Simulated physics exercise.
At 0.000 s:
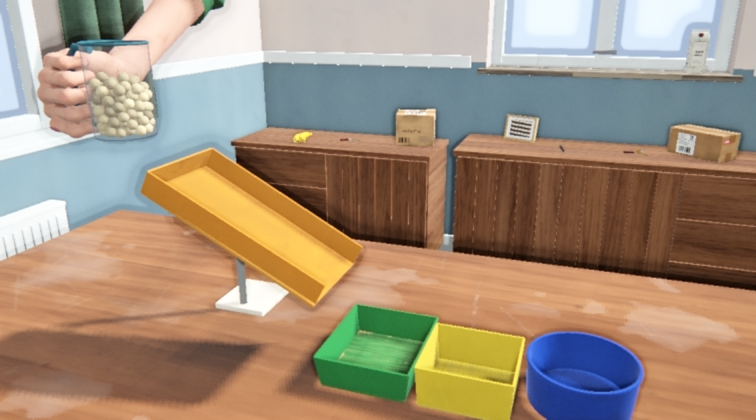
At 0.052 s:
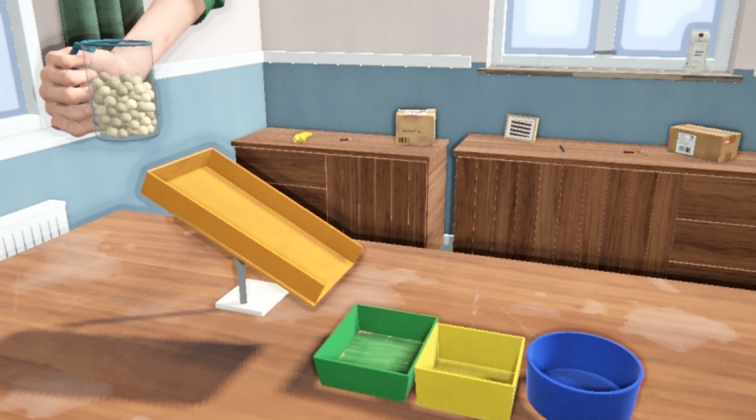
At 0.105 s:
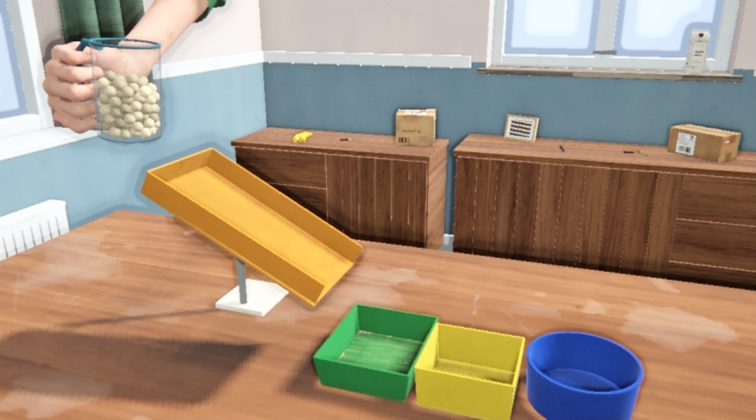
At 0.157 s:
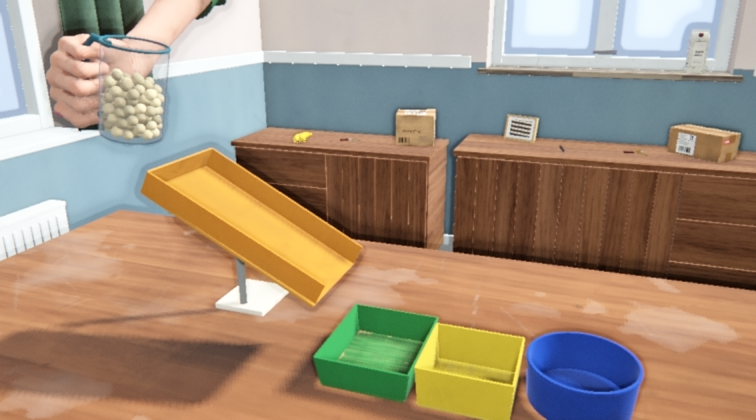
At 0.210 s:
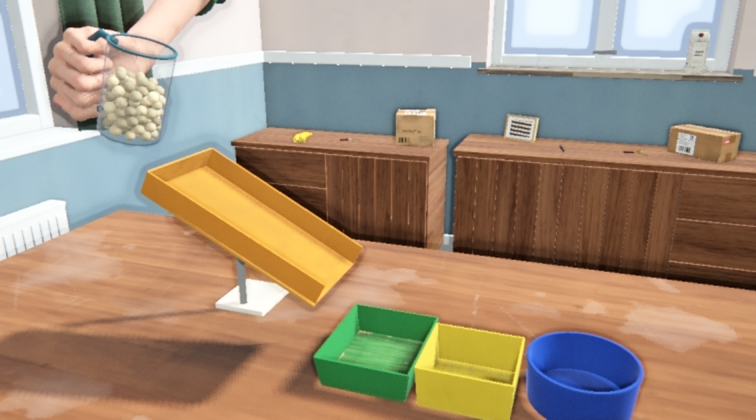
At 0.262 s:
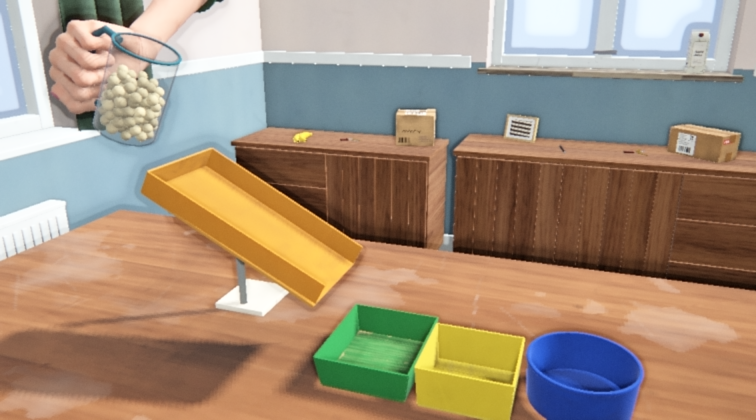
Hand holding a clear cup of pale round nuts, shifting it slightly right and tilting it rightward above an orange chute.
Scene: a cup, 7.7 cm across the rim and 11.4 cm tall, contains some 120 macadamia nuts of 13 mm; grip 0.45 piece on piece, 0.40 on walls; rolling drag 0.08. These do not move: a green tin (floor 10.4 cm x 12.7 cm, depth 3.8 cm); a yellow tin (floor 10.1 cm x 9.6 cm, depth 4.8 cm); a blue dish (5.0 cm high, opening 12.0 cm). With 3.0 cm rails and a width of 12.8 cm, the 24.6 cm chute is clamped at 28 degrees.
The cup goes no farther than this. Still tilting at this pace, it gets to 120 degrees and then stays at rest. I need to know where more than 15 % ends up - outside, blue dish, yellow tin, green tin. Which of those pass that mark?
Outside everything passes, blue dish does not pass, yellow tin does not pass, green tin passes.
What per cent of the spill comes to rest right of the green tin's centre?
Roughly 10 per cent.
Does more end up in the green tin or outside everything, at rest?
The bigger part comes to rest in the green tin.
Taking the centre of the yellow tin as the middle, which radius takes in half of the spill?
About 54 centimetres.
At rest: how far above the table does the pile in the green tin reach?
Roughly 2.5 centimetres above the table.
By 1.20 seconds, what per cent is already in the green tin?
Some 0 in a hundred at that moment.
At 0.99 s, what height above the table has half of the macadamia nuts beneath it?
About 32 cm.
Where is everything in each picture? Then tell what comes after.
The first frame shows cup at (116, 60); tilt 0 degrees; moved 0.0 cm; lip at (140, 43); top of the load at (135, 80); green tin at (379, 336); yellow tin at (472, 352); blue dish at (583, 360).
The second frame shows cup at (119, 60); tilt 1 degrees; moved 0.4 cm; lip at (143, 44); top of the load at (137, 81).
The third frame shows cup at (127, 62); tilt 6 degrees; moved 1.2 cm; low side right; lip at (152, 47); top of the load at (120, 81).
The fourth frame shows cup at (135, 66); tilt 13 degrees; moved 2.0 cm; low side right; lip at (162, 52); top of the load at (138, 81).
The fifth frame shows cup at (139, 69); tilt 19 degrees; moved 2.4 cm; low side right; lip at (169, 58); top of the load at (114, 80).
The sixth frame shows cup at (141, 73); tilt 26 degrees; moved 2.4 cm; low side right; lip at (173, 64); top of the load at (115, 79); green tin at (379, 336); yellow tin at (472, 352); blue dish at (583, 360). It turns about 130 degrees a second.
After 0.54 s, tilt 62 degrees; cup 100 %; middle of all pieces near (126, 98).
After 0.78 s, tilt 93 degrees; cup 100 %; middle of all pieces near (126, 95).
After 0.99 s, tilt 118 degrees; slope 15 %, cup 85 %; middle of all pieces near (139, 106).
After 1.20 s, tilt 120 degrees; slope 65 %, cup 30 %, in the air 5 %; middle of all pieces near (188, 174).
By 2.7 s all is still; blue dish 0 %, yellow tin 0 %, outside 40 %, slope 0 %, green tin 60 %, cup 0 %.
